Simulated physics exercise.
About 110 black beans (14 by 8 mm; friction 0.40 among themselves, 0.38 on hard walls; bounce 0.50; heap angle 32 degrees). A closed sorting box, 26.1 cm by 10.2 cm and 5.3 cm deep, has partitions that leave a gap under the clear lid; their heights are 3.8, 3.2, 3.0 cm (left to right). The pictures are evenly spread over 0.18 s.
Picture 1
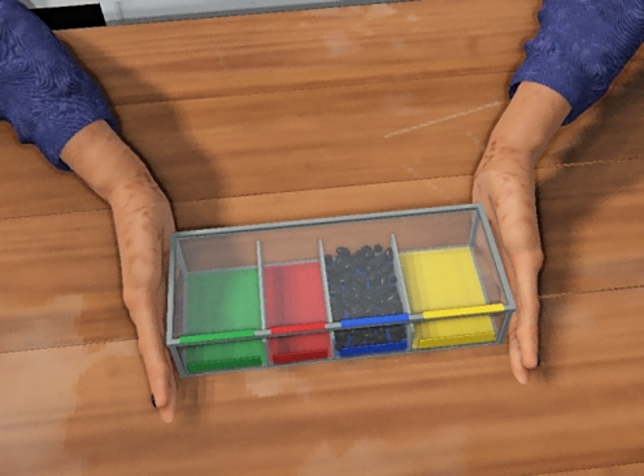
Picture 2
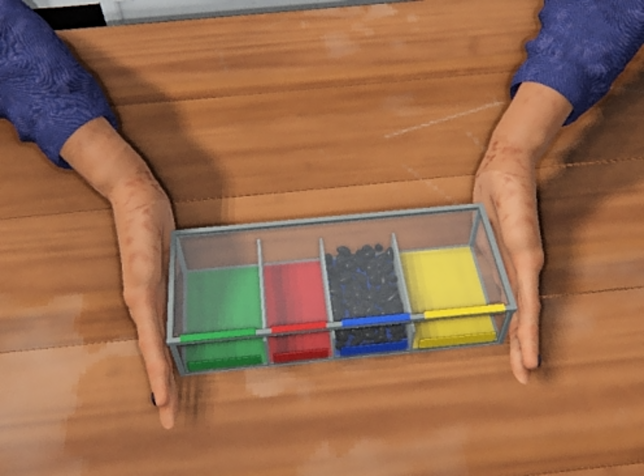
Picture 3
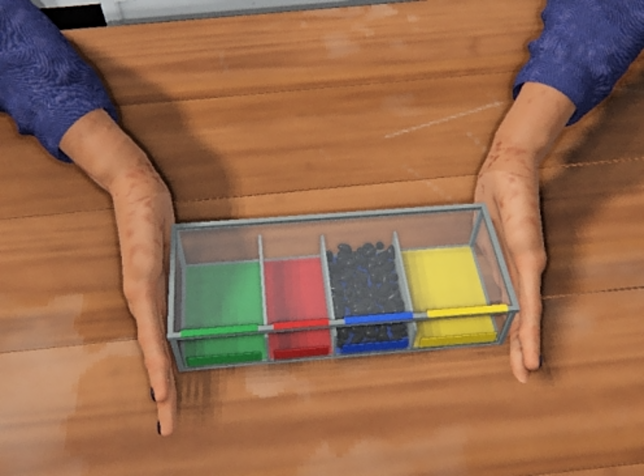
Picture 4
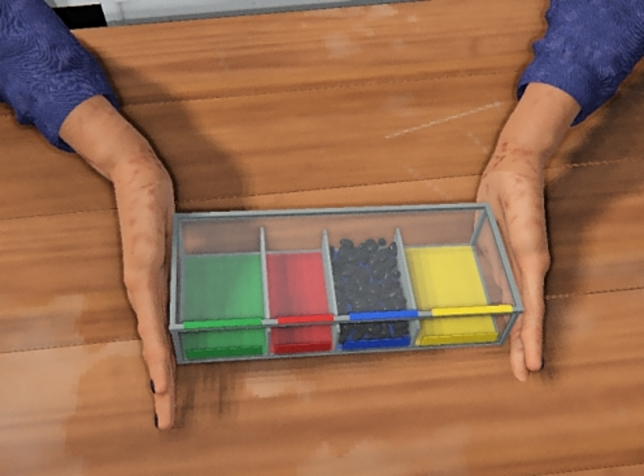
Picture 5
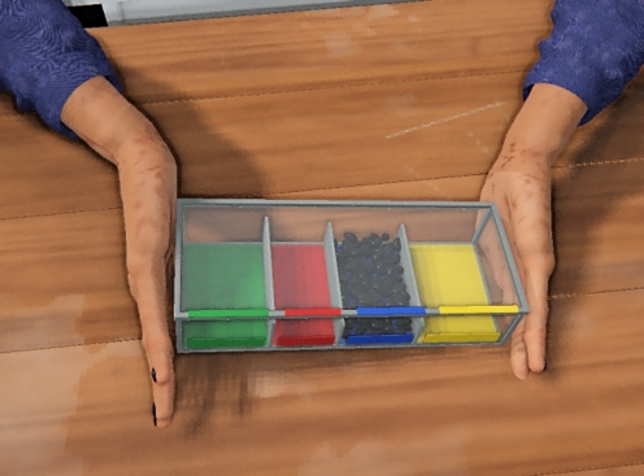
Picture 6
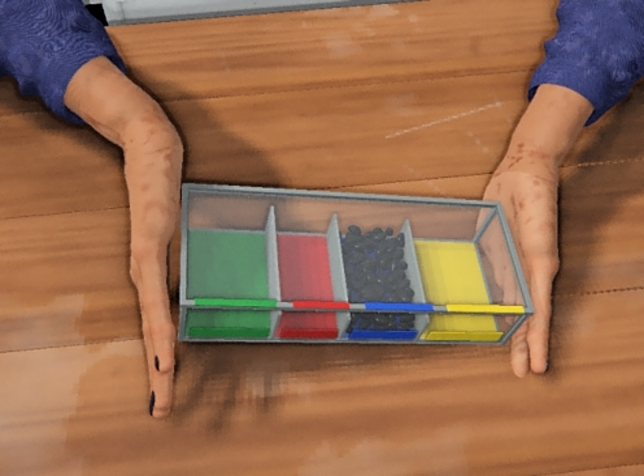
A clear, closed box with green, red, blue and yellow compartments from left to right sits between two hands on a wooden table, seen from above at an angle. Dark beans fill the blue section, while the others look empty, and the arms wear blue sleeves. The hands slowly tilt the box, raising its left side gradually, as the beans stay in the blue section and the view stays still.
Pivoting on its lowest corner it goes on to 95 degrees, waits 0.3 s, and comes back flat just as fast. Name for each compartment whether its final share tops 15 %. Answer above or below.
Red compartment: Below; blue compartment: Above; green compartment: Below; yellow compartment: Above.
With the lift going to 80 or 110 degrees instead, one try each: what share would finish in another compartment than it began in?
About 45 and 100 per cent.
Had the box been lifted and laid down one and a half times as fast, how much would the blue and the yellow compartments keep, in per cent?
In that case blue 15, yellow 85.
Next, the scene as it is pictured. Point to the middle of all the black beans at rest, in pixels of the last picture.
At about (462, 305).
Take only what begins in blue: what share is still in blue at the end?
About 20 per cent.
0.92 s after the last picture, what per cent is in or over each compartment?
Red 0; blue 35; green 0; yellow 65.
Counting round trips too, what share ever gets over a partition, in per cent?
Some 80 per cent.
Then, 0.92 s after the last picture, tilt 95 degrees; blue 35 %, yellow 65 %.
Then, 1.53 s after the last picture, tilt 51 degrees; blue 20 %, yellow 80 %.
Then, 2.20 s after the last picture, tilt 0 degrees; blue 20 %, yellow 80 %.
In the end, red 0 %, blue 20 %, green 0 %, yellow 80 %.
